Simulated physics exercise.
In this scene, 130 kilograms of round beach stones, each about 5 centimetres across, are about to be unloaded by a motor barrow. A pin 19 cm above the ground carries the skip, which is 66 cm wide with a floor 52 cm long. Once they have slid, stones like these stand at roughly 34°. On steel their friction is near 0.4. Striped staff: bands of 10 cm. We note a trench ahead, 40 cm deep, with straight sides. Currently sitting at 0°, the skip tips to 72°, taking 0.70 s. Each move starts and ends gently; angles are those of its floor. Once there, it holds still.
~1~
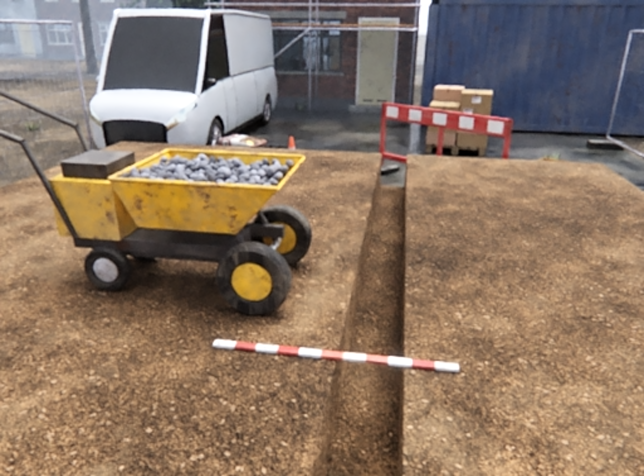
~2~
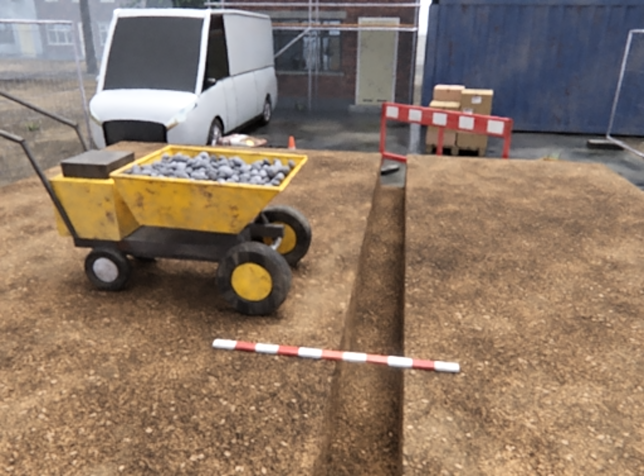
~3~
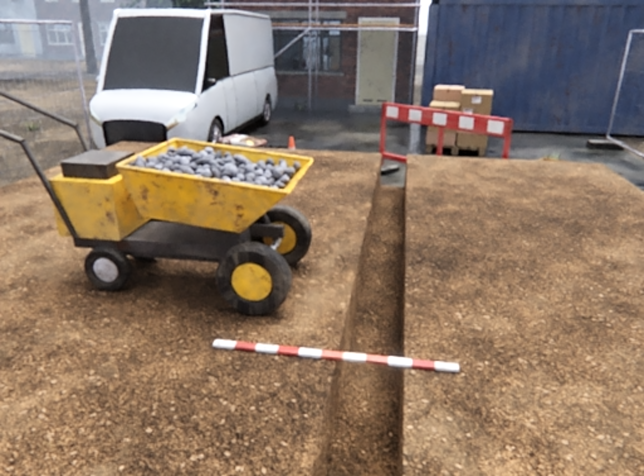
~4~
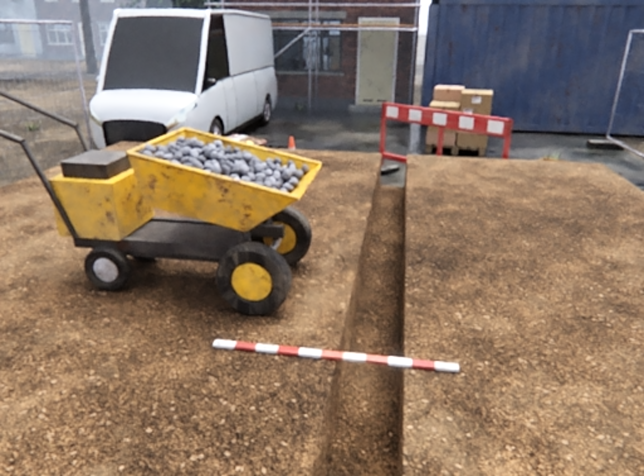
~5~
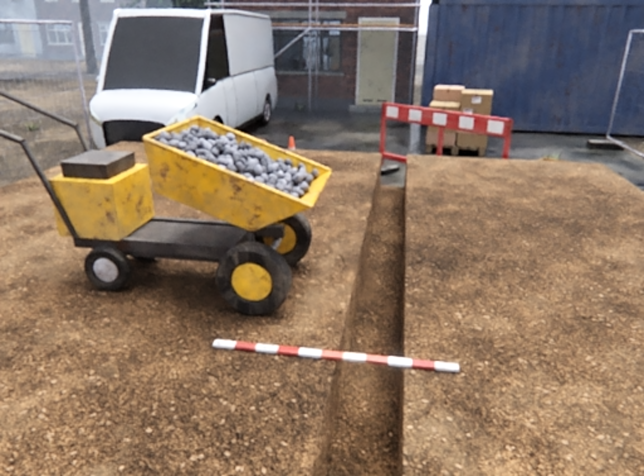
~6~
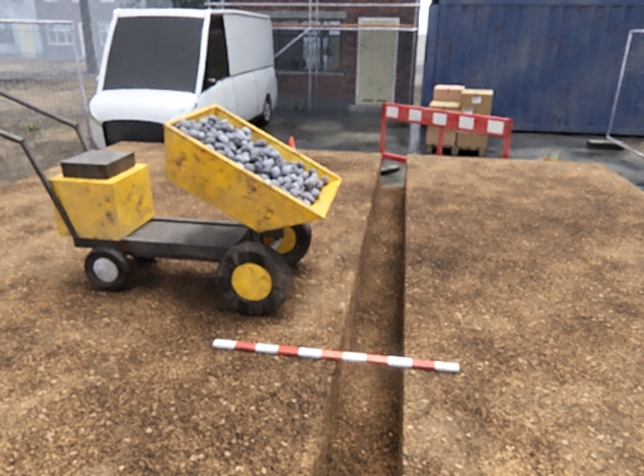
On a building site, a yellow motor barrow steadily tilts its stone-filled skip toward the right.
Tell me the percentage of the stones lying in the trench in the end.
Close to 48 %.
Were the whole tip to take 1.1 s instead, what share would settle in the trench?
In that case some 55 per cent.
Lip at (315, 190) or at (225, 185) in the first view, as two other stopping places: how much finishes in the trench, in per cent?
Close to 15 percent in the first case, 85 percent in the second.
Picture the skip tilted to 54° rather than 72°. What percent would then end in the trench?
About 50%.
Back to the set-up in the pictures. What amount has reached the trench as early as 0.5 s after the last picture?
Close to 30 per cent has got there by then.
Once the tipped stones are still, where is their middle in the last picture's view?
The resting stones are centred at roughly (416, 295).
Then, 0.2 s after the last picture the floor is at 60°, 100 % in the skip; the foremost stones are at (354, 229).
Then, 0.5 s after the last picture the floor is at 72°, 54 % in the skip, 29 % in the trench, 17 % past the trench; the foremost stones are at (438, 299).
Then, 0.8 s after the last picture the floor is at 72°, 5 % in the skip, 43 % in the trench, 52 % past the trench; the foremost stones are at (600, 305).
Then, 2.8 s after the last picture the floor is at 72°, 0 % in the skip, 48 % in the trench, 52 % past the trench; the foremost stones are past the picture's edge.
